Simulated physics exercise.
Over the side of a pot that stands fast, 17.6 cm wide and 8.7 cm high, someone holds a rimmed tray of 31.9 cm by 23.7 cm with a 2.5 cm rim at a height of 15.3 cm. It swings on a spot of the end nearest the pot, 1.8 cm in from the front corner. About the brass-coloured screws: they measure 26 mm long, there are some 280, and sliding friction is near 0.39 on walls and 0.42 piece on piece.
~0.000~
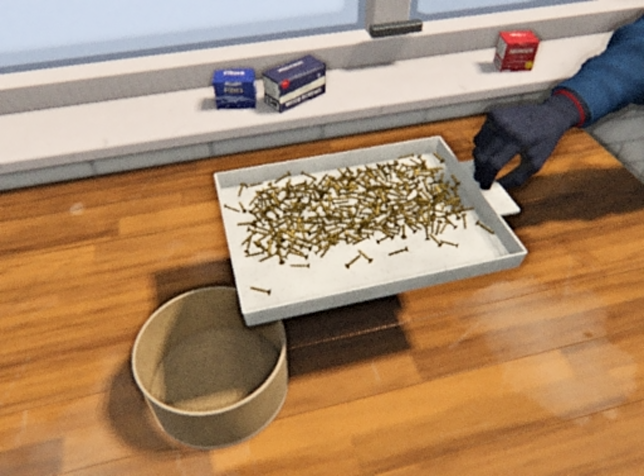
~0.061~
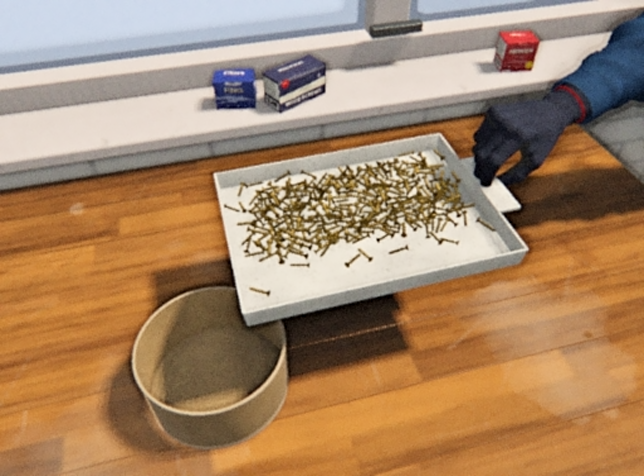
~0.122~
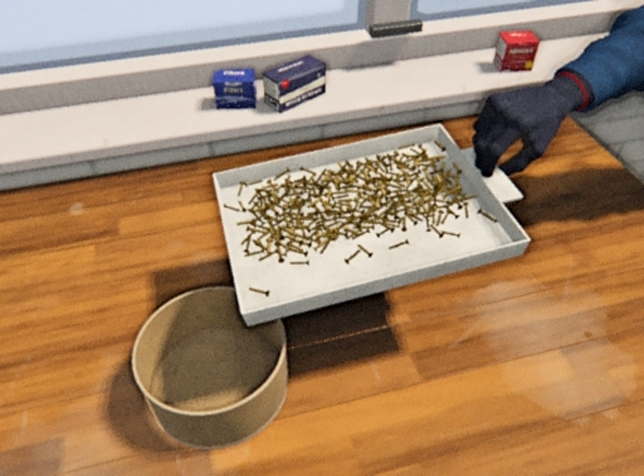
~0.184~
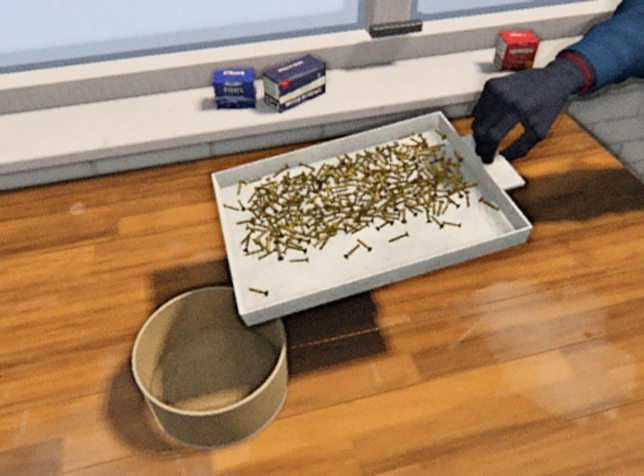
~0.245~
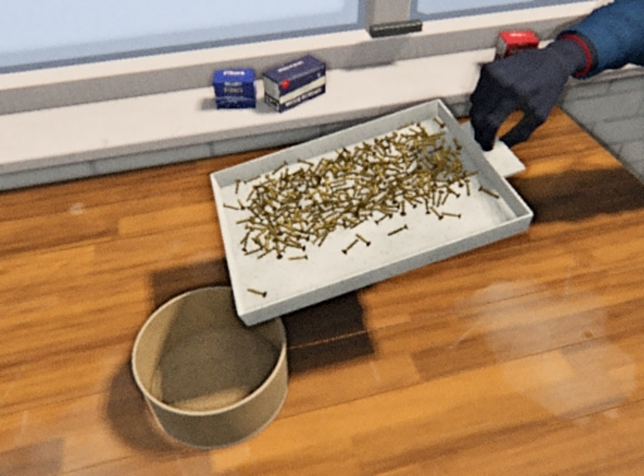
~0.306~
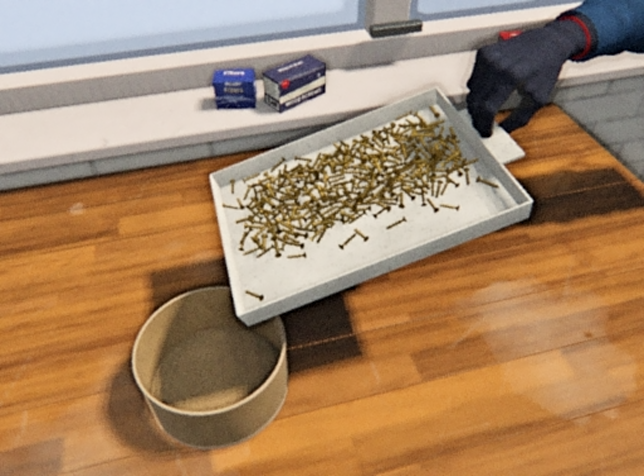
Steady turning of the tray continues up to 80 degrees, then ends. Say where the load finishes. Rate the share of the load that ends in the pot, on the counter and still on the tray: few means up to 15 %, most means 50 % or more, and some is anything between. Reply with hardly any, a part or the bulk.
Pot: A part; counter: A part; tray: A part.
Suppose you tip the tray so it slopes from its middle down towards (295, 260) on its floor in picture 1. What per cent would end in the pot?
Roughly 75 percent of them.
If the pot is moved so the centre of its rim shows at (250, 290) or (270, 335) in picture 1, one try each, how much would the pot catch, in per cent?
About 35 percent the first time and about 15 percent the second.
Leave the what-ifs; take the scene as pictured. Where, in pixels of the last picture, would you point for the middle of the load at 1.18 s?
Close to pixel (222, 227).
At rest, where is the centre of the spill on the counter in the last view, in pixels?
The spill's middle ends up near (189, 304).
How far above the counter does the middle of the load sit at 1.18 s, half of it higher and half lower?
I'd say near 18 cm.
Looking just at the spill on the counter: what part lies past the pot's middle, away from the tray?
Some 70 per cent of the spill lies beyond the centre.
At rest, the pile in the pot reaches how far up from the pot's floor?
Roughly 2.0 centimetres.
After 0.83 s, tilt 46 degrees; the tray holds 100 %, the pot 0 %.
Then, at 1.18 s, tilt 66 degrees; the tray holds 85 %, the pot 5 %.
After 1.62 s, tilt 80 degrees; the tray holds 60 %, the pot 15 %.
By 2.8 s all is still; pot 30 %, counter 30 %, tray 40 %.
